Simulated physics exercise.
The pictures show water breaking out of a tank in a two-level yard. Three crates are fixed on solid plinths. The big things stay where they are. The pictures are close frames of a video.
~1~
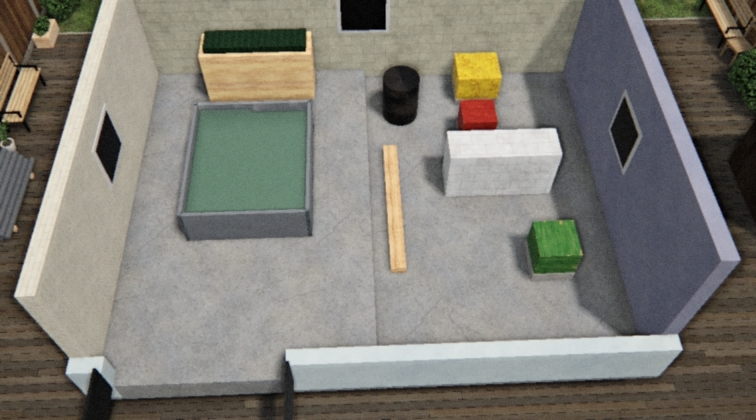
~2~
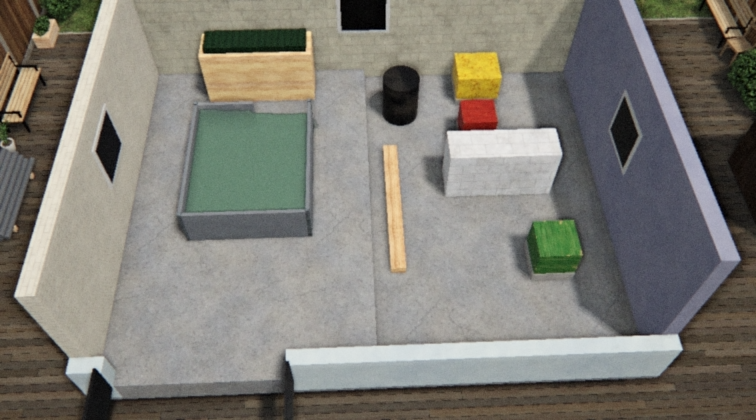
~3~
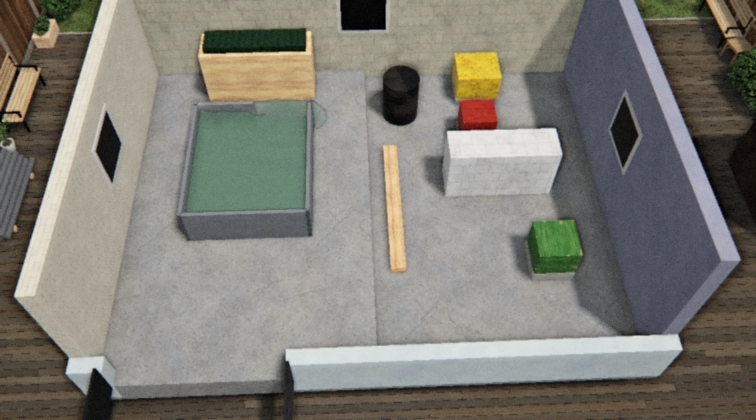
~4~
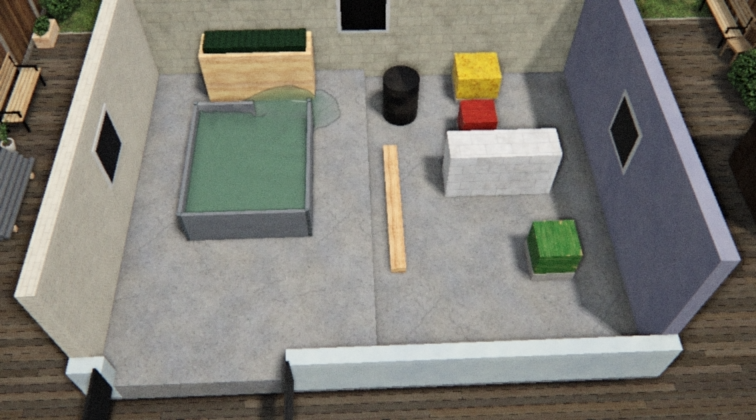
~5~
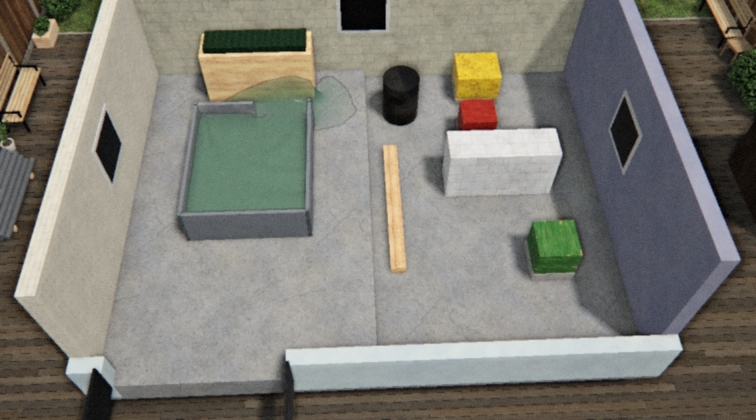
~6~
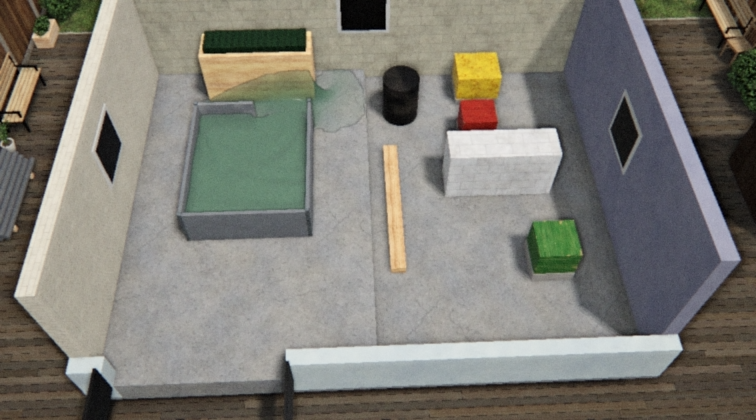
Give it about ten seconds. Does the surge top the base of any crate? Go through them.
One by one: The yellow crate is wetted; the red crate escapes dry; the green crate escapes dry.
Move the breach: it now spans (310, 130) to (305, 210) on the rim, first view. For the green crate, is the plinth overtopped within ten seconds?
In short: The green crate is wetted.
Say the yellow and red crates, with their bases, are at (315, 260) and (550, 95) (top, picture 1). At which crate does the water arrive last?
Last comes the yellow one.
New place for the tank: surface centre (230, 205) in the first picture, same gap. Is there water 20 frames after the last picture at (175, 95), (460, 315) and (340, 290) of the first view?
As listed: Awash, clear, no water.
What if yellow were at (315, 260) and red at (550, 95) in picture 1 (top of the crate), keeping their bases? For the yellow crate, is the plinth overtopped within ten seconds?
My reading: Yellow is spared.
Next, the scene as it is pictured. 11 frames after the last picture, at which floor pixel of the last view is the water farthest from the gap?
Roughly at (535, 73).
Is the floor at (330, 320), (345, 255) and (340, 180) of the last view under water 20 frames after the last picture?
In that order: Not flooded, dry, not flooded.
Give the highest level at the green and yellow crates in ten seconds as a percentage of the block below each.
In turn 30 and 200 per cent.
A moment on, water covers 15 % of the floor; the yellow crate not reached, the red crate not reached, the green crate not reached.
Next, water covers 25 % of the floor; the yellow crate water round its plinth, the red crate water round its plinth, the green crate not reached.
Then, water covers 45 % of the floor; the yellow crate water round its plinth, the red crate water round its plinth, the green crate not reached.
Later, water covers 65 % of the floor; the yellow crate water round its plinth, the red crate water round its plinth, the green crate water round its plinth.
In the end, water covers 75 % of the floor; the yellow crate was topped, the red crate stayed above the water, the green crate stayed above the water.
